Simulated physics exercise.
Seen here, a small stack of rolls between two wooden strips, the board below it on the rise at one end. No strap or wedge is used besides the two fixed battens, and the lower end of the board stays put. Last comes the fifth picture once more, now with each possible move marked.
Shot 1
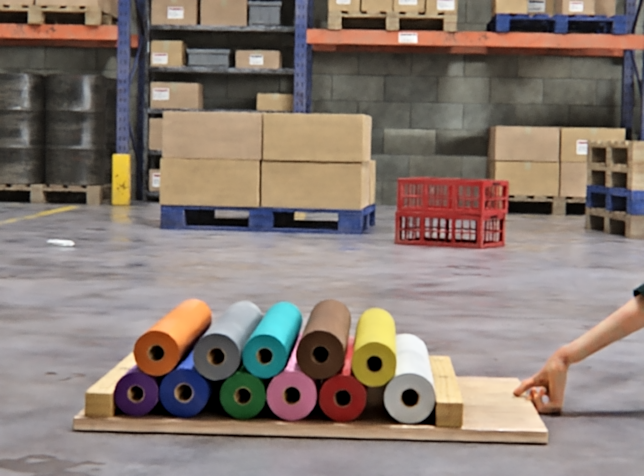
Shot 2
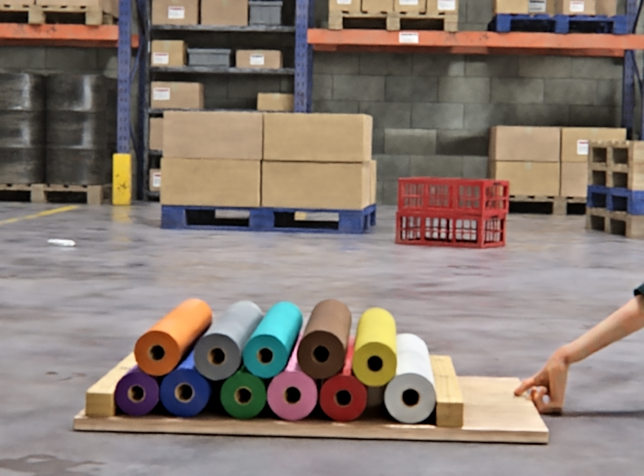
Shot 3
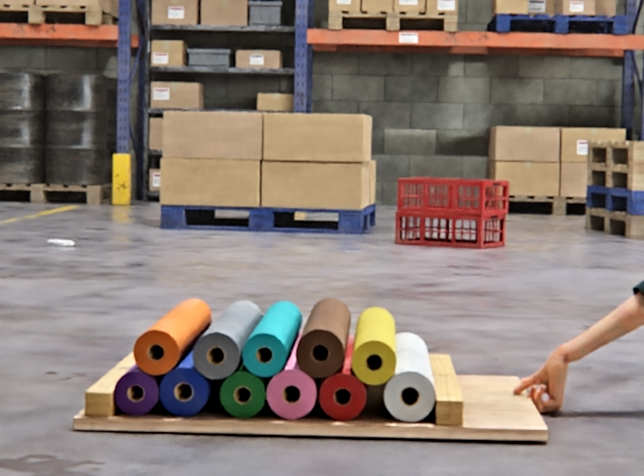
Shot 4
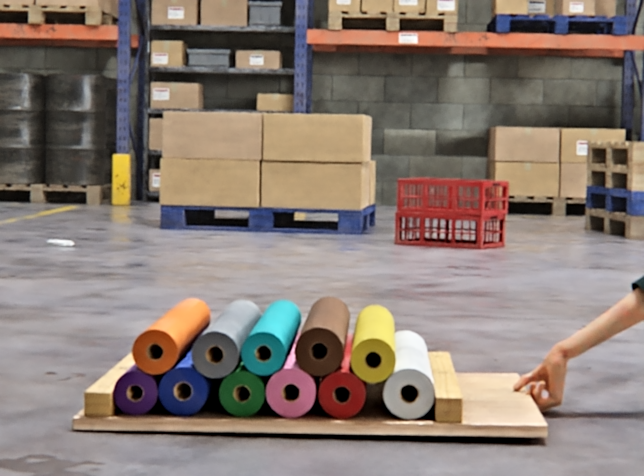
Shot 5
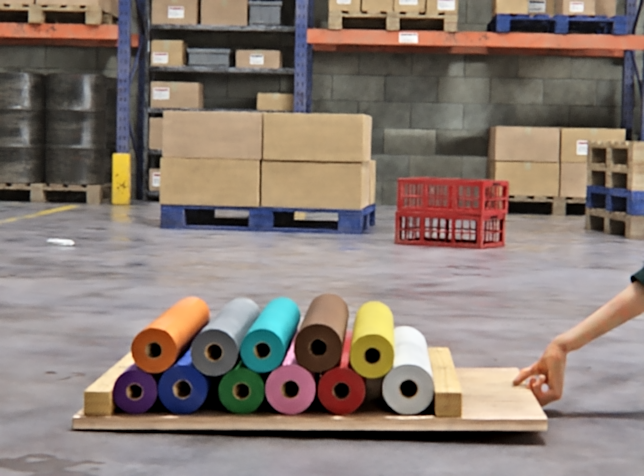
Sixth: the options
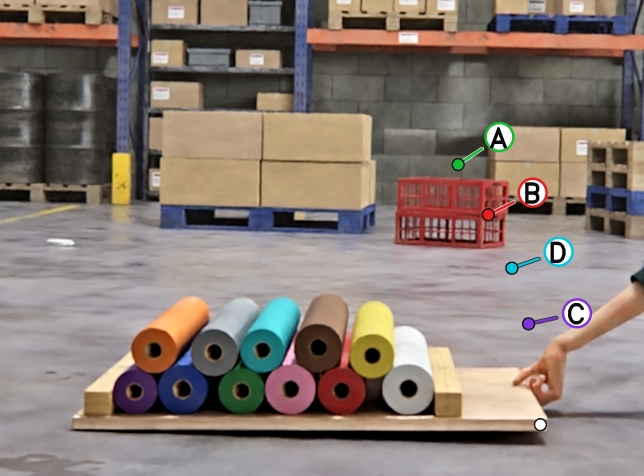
Wooden board carrying two layers of colourful rolls rising slightly at its right end as a hand lifts the edge.
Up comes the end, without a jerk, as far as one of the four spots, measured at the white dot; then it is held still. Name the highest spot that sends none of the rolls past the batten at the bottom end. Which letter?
The last mark within the limit is D.
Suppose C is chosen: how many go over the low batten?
At C the number is none.
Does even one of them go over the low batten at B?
At B: Yes.
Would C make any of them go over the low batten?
At C: No.
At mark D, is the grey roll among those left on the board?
Yes, with D.
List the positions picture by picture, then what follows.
In the first picture, green roll (243, 396); pink roll (292, 396); red roll (343, 398).
In the second picture, red roll (343, 398); white roll (410, 398).
In the third picture, board (317, 389); red roll (342, 396); white roll (410, 396).
In the fourth picture, board (316, 388); blue roll (183, 391).
In the fifth picture, board (316, 384); blue roll (183, 389).
On the marked copy, A at (458, 165); B at (488, 215); C at (529, 324); D at (512, 268); the white dot at (541, 425).
Taking D. A third of the way, board at 15°.
Two thirds of the way, board at 21°.
When it is over, board at 21°, none over the low batten.
As for the rest, A five over the low batten; B five over the low batten; C none over the low batten.
